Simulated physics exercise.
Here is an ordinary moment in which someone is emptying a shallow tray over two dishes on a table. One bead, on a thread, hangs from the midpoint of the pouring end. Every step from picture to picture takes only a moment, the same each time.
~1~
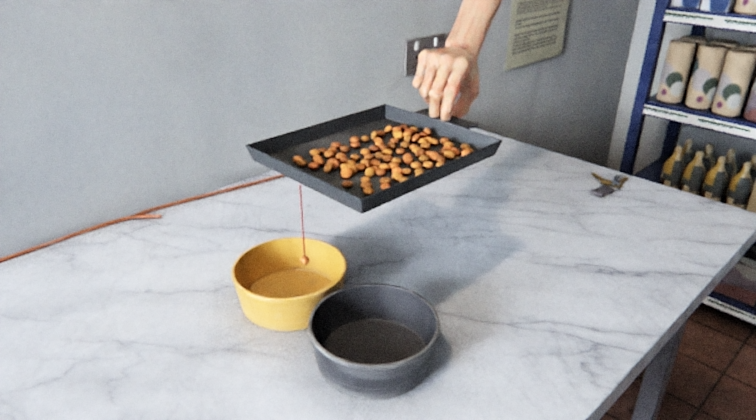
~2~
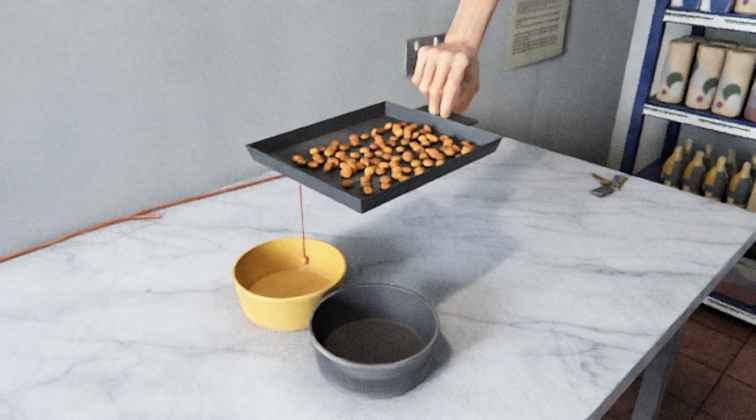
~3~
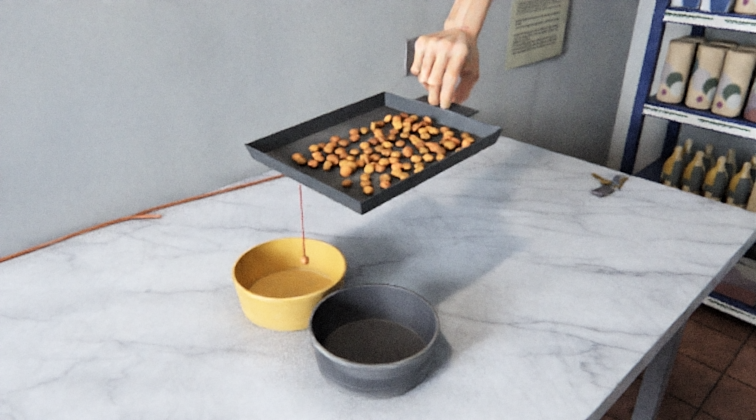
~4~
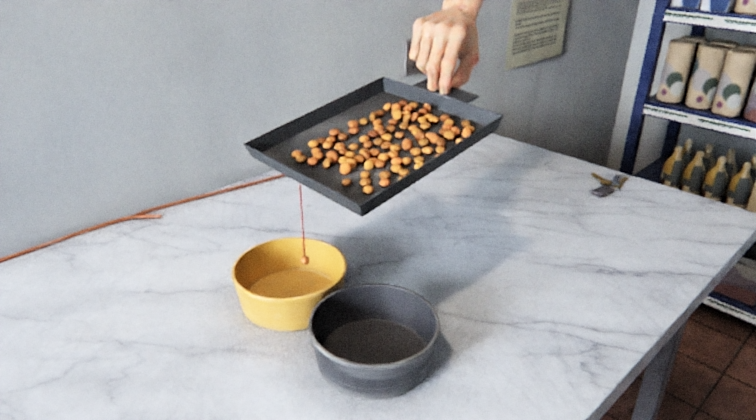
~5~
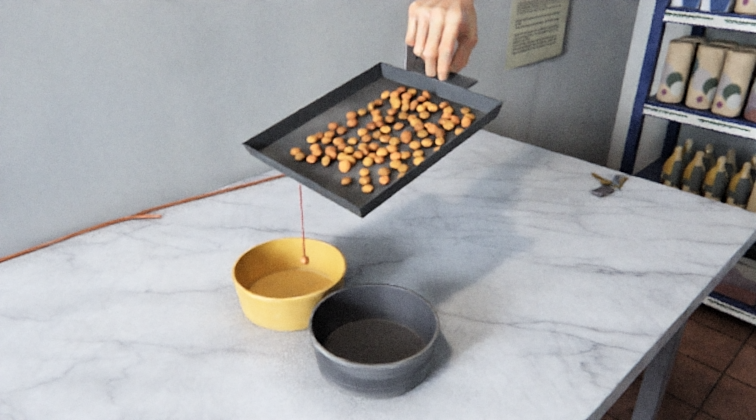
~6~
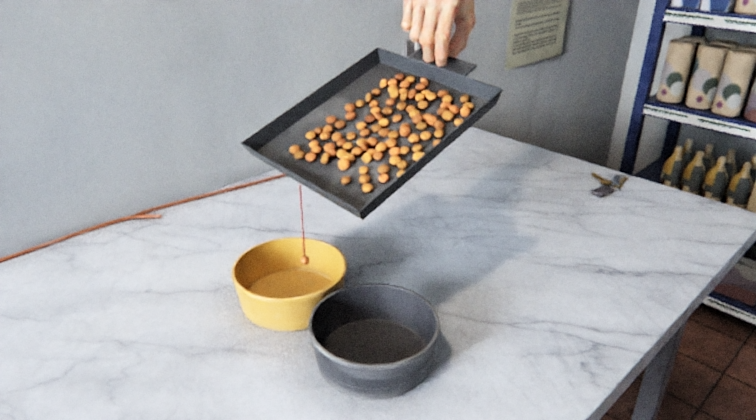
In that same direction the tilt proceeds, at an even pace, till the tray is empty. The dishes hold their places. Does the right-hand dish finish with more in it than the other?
Yes.
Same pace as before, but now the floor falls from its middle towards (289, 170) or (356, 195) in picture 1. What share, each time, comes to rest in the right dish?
Shares: 0 %, then 90 %.
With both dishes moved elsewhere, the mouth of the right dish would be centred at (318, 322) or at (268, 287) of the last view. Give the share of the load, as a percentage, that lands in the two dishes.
In turn about 100 and about 50 percent.
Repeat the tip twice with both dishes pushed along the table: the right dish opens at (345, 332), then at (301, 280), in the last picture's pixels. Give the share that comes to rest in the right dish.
It comes to roughly 60 per cent in one try and roughly 60 per cent in the next.
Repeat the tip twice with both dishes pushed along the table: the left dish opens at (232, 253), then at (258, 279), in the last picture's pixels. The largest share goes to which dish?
On the first go the right-side one comes out on top, and on the second go the right-side one.
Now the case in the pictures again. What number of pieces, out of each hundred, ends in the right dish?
Near 50 %.
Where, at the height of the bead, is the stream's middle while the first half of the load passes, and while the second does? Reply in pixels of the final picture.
Half one: (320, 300), half two: (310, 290).
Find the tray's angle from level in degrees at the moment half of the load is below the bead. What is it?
About 95 degrees.
Shortly afterwards, tray tipped steeply; all but a few on the tray; only a few in the air.
Next, tray tipped past a quarter turn; near a third on the tray; near a quarter in the right dish; a little in the left dish; near a quarter outside both; a little in the air.
Some moments later, tray tipped past a quarter turn; near half in the right dish; near a quarter in the left dish; near a third outside both.
In the end, tray tipped past a quarter turn; near half in the right dish; near a quarter in the left dish; near a third outside both.
